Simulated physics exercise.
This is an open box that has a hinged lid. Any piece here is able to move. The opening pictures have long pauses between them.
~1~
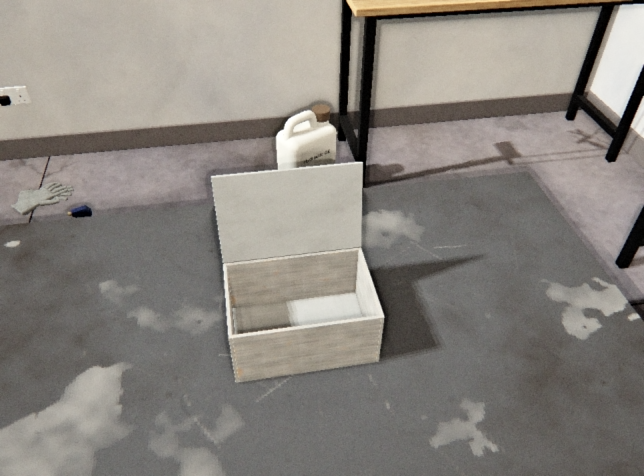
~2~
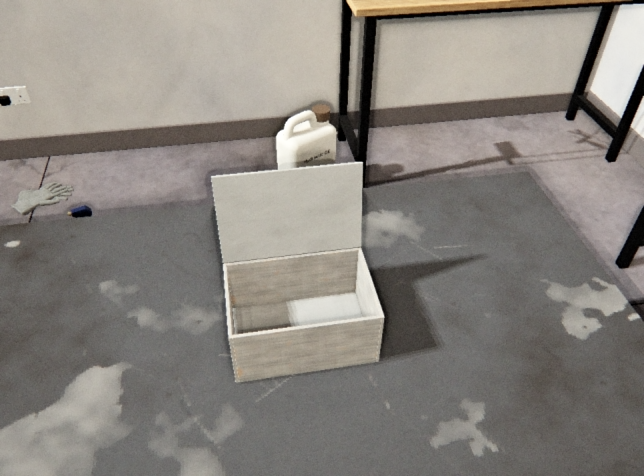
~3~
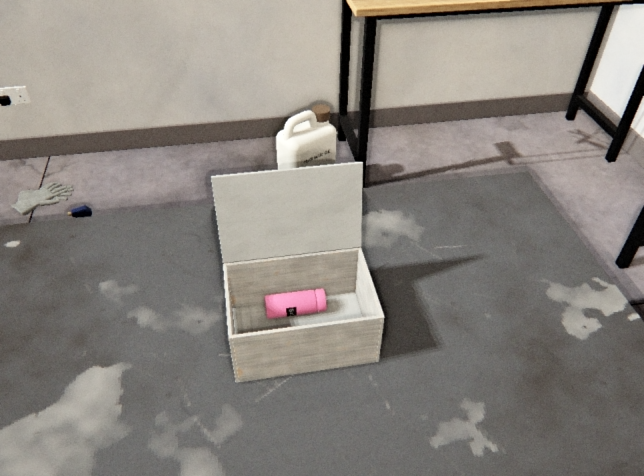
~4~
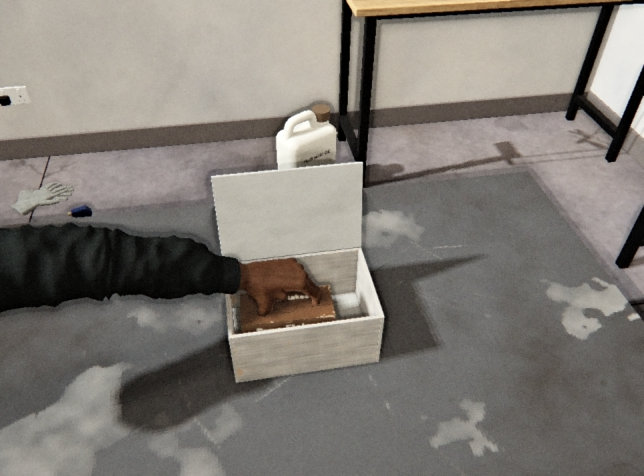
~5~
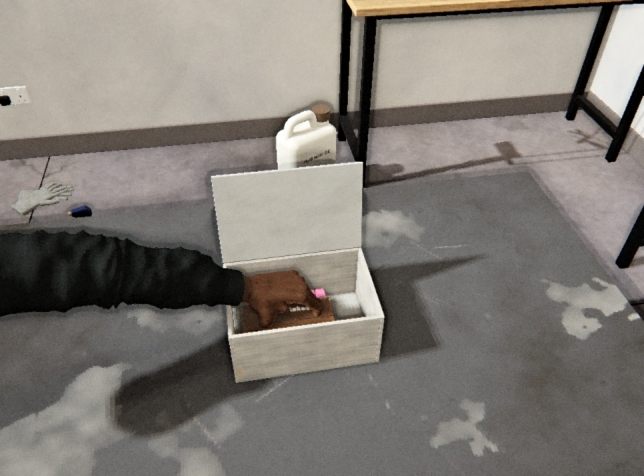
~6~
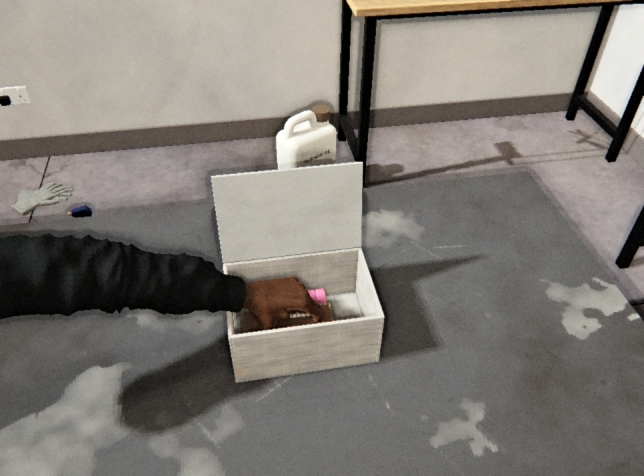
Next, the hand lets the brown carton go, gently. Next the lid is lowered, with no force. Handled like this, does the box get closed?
The gap disappears.
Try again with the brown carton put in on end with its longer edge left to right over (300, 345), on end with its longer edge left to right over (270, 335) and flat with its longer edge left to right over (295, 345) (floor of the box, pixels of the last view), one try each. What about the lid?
Okay, so first it doesn't close, then it doesn't close, and last it closes properly.
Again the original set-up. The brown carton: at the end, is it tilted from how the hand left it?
It stays as it was set.
Then, 1.30 s later than the last frame, lid 79° above the rim.
Then, 1.70 s later than the last frame, lid 47° above the rim.
Then, 2.00 s later than the last frame, lid 13° above the rim.
When it is over, lid shut; both as before. End places, in pixels of the last picture, brown carton near (289, 334).
